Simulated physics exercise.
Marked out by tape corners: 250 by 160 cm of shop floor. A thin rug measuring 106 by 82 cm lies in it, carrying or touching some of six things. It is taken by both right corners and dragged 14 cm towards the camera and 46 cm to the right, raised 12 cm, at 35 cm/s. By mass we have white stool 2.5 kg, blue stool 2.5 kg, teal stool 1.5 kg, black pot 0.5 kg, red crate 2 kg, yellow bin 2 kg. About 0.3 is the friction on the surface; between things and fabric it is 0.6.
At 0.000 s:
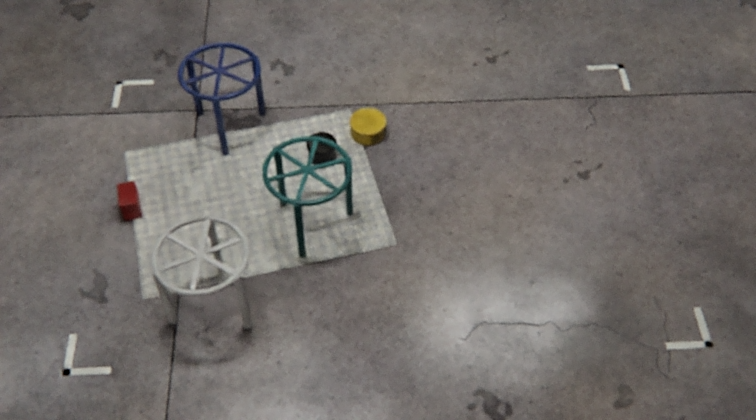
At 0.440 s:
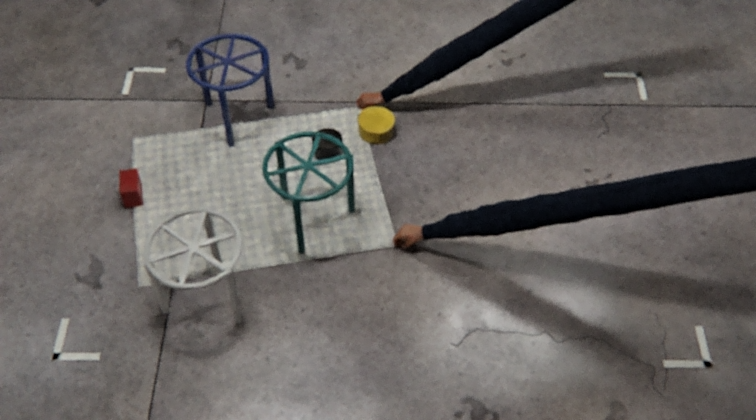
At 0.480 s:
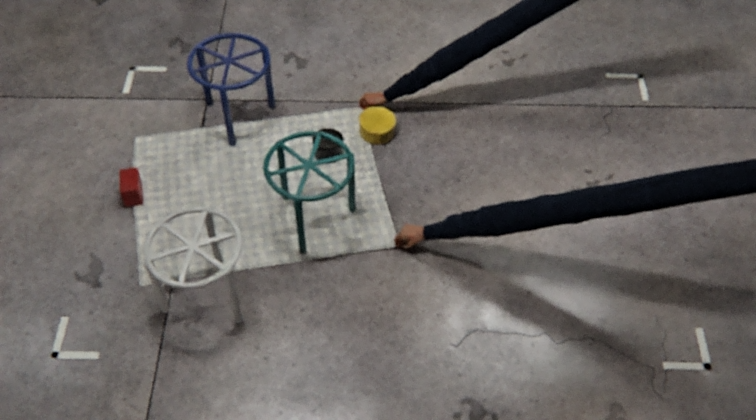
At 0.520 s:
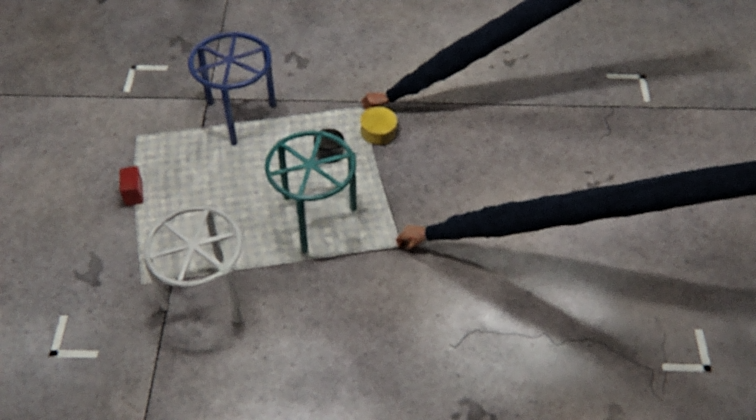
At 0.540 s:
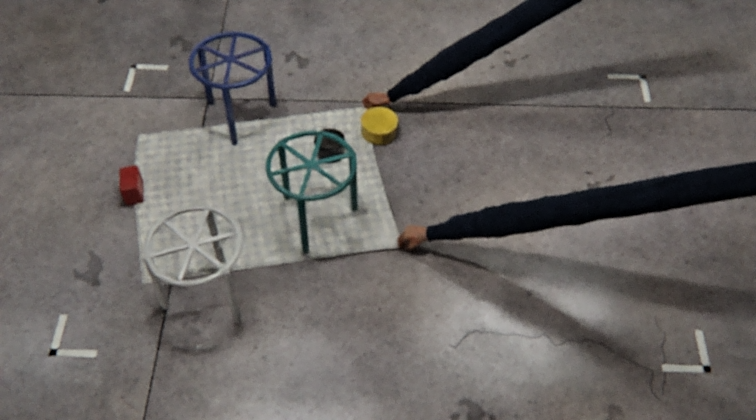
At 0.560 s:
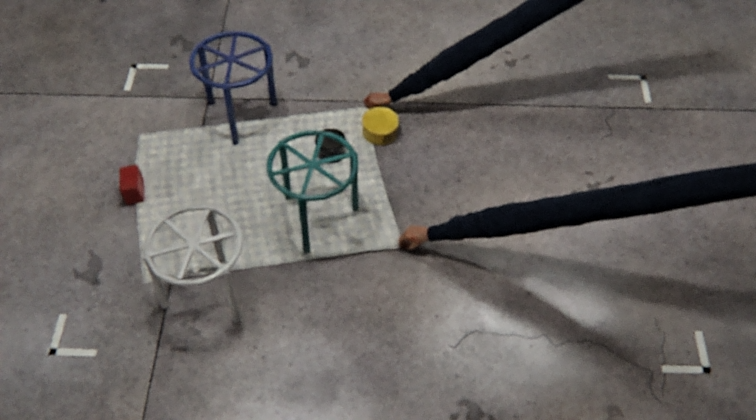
On a grey concrete floor, two hands gripping a pale checked rug's right corners, barely shifting it among stools, crate and bin.
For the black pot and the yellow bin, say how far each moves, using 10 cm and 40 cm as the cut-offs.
Black pot: Over 40 cm, yellow bin: Over 40 cm.
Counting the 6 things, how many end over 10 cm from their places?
Counted result: 5.
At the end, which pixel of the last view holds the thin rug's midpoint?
The midpoint is close to pixel (369, 210).
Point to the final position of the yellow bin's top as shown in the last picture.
In the last view, the top sits at about (494, 138).
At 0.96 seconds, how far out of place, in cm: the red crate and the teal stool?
By then the red crate is 2 cm out of place and the teal stool is 15 cm out.
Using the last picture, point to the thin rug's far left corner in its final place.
Look around (242, 150) in the last picture - that's where it comes to rest.
By 1.0 s, middle of the thin rug at (293, 193); yellow bin 19 cm off its start, black pot 17 cm off its start, teal stool 17 cm off its start.
By 1.3 s, middle of the thin rug at (324, 201); yellow bin 32 cm off its start, black pot 31 cm off its start, teal stool 33 cm off its start.
By 1.7 s, middle of the thin rug at (354, 210); black pot 45 cm off its start at (424, 163), yellow bin 44 cm off its start at (472, 142), teal stool lifted 6 cm.
By 2.1 s, middle of the thin rug at (369, 210); yellow bin on its side, 54 cm off its start, black pot 52 cm off its start, teal stool 88 cm off its start.
By 2.7 s, middle of the thin rug at (369, 210); yellow bin on its side, 53 cm off its start at (494, 138), black pot 53 cm off its start at (443, 165), teal stool 94 cm off its start at (532, 175), white stool 21 cm off its start at (249, 238).
